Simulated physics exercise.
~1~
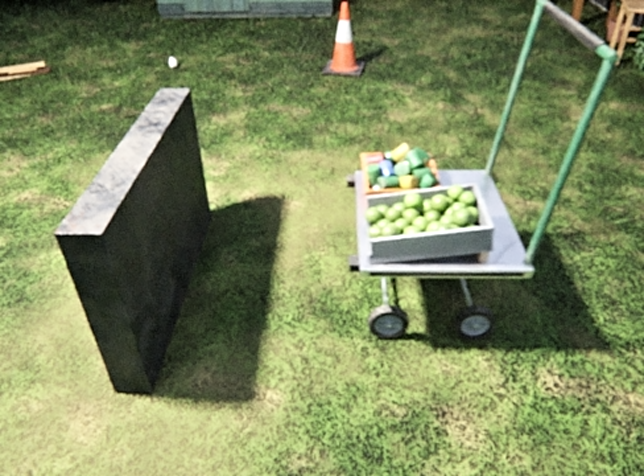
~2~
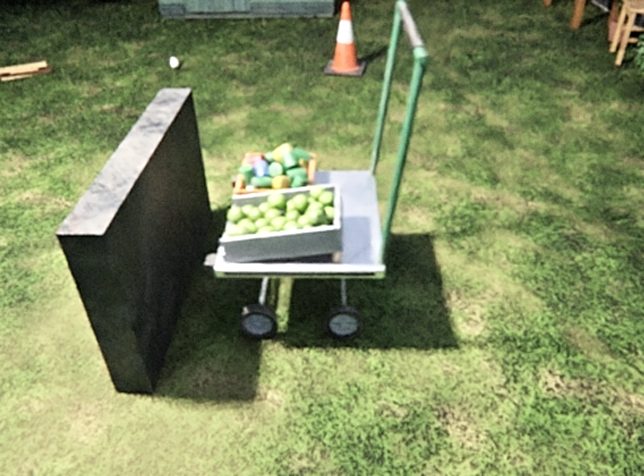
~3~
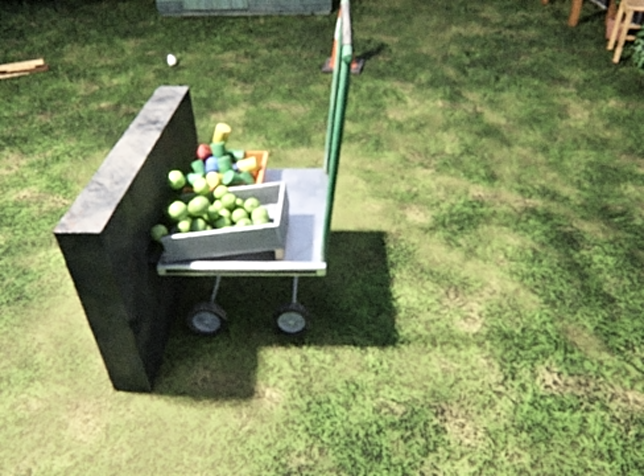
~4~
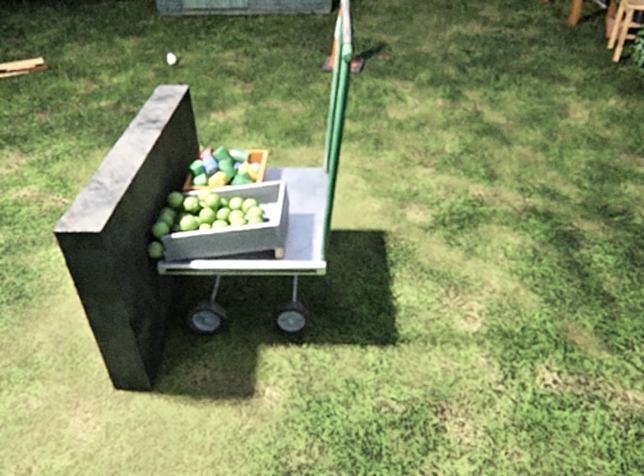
A flat trolley with a green handle rolls leftward across a sunlit lawn, seen from slightly above by a gently swaying camera. It carries a grey container of green apples in front and an orange container of small colourful jars behind, while a dark wall stands at the left and an orange and white cone behind. The trolley reaches the wall and stops against it without bouncing back. Apples and jars surge toward the wall, some rising above their containers. They settle, with a few apples outside the grey container's lowered left end and most of both loads still aboard.
